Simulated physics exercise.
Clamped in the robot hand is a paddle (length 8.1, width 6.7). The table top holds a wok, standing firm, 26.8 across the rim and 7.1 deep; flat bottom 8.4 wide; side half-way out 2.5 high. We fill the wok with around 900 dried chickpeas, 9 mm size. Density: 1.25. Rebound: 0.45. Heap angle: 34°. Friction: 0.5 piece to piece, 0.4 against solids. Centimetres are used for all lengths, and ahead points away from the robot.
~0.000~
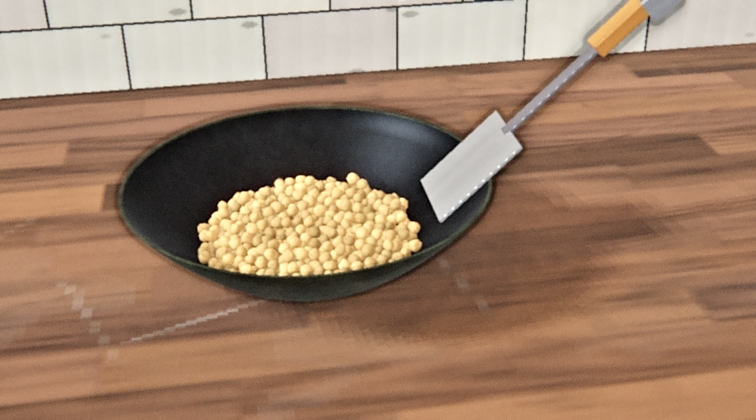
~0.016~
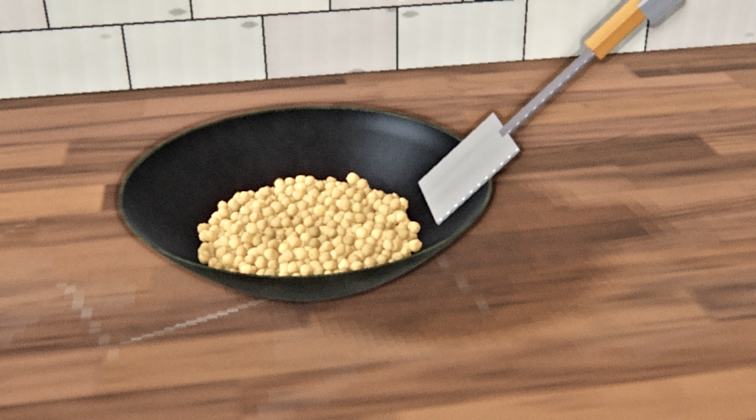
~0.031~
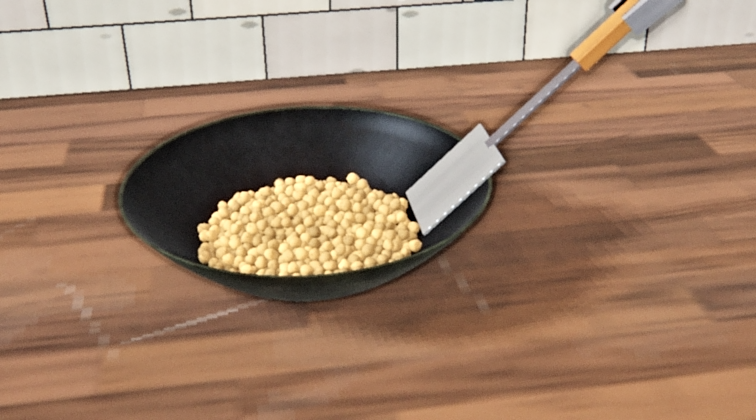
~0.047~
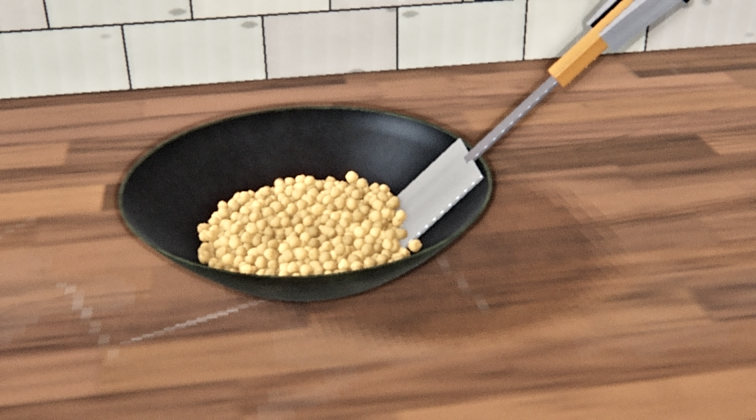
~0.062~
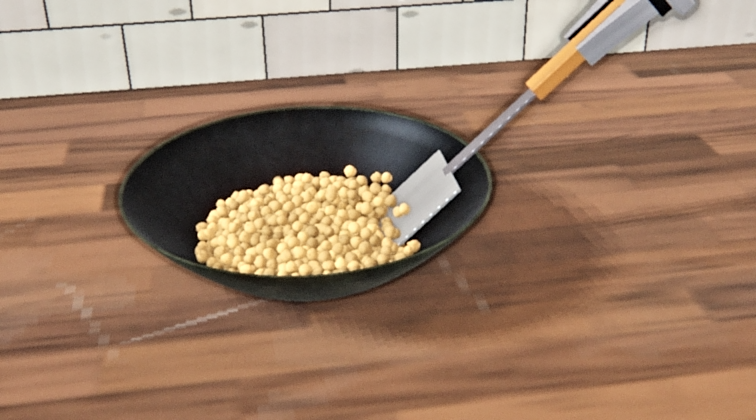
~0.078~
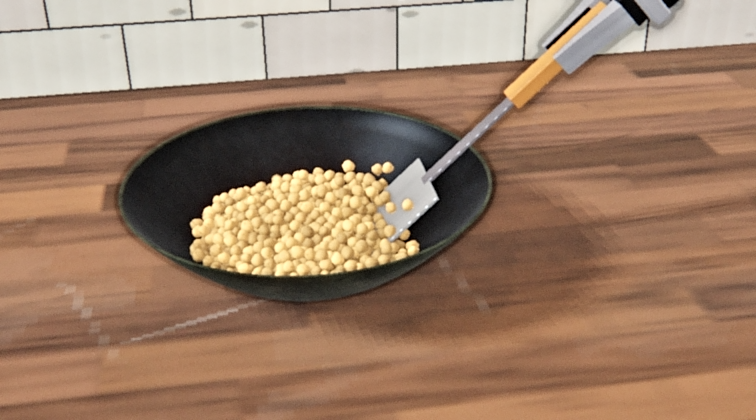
A paddle slides down leftward into a black wok and pushes into the heaped chickpeas.
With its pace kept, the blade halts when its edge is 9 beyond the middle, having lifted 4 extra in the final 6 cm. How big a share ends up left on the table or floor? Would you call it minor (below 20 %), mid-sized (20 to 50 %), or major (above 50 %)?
I would call it mid-sized.
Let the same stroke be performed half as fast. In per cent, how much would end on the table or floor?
Approx. 20 per cent.
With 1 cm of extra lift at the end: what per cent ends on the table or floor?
Roughly 40 percent of it.
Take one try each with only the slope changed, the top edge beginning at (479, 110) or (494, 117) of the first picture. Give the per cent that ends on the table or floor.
I'd say near 40 per cent for the first and near 35 per cent for the second.
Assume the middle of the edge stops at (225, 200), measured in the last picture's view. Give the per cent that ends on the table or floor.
20 %, roughly.
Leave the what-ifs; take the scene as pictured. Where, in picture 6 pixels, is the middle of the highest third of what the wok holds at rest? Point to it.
Somewhere near (208, 231) in the last picture.
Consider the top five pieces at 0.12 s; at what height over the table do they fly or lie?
Around 7 cm above the table.
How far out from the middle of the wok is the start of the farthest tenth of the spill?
The distance is roughly 75 cm.
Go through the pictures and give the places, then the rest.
The first picture shows the paddle top edge at (509, 129), sloping 43°; upper third of the load around (310, 223), from x 205 to 415, top at y 180; 900 in the wok.
The second picture shows the paddle top edge at (506, 131), sloping 43°; upper third of the load around (310, 223), from x 205 to 415, top at y 180.
The third picture shows the paddle top edge at (492, 142), sloping 43°; upper third of the load around (310, 223), from x 205 to 415, top at y 180.
The fourth picture shows the paddle top edge at (471, 157), sloping 43°; upper third of the load around (311, 222), from x 205 to 415, top at y 180.
The fifth picture shows the paddle top edge at (450, 169), sloping 43°; upper third of the load around (312, 219), from x 200 to 415, top at y 170.
The sixth picture shows the paddle top edge at (428, 178), sloping 43°; upper third of the load around (309, 218), from x 195 to 415, top at y 165; 900 in the wok.
After 0.12 s, sloping 43°, highest piece 8 above the table; 900 in the wok.
After 0.15 s, sloping 43°, highest piece 9 above the table; 900 in the wok.
After 0.37 s, sloping 43°, highest piece 18 above the table; 606 in the wok, 73 on the table or floor, 221 on the blade or in flight.
After 1.42 s, sloping 43°, highest piece 8 above the table; 605 in the wok, 295 on the table or floor.
In the end, 605 in the wok, 295 on the table or floor. That is 33 % on the table or floor.
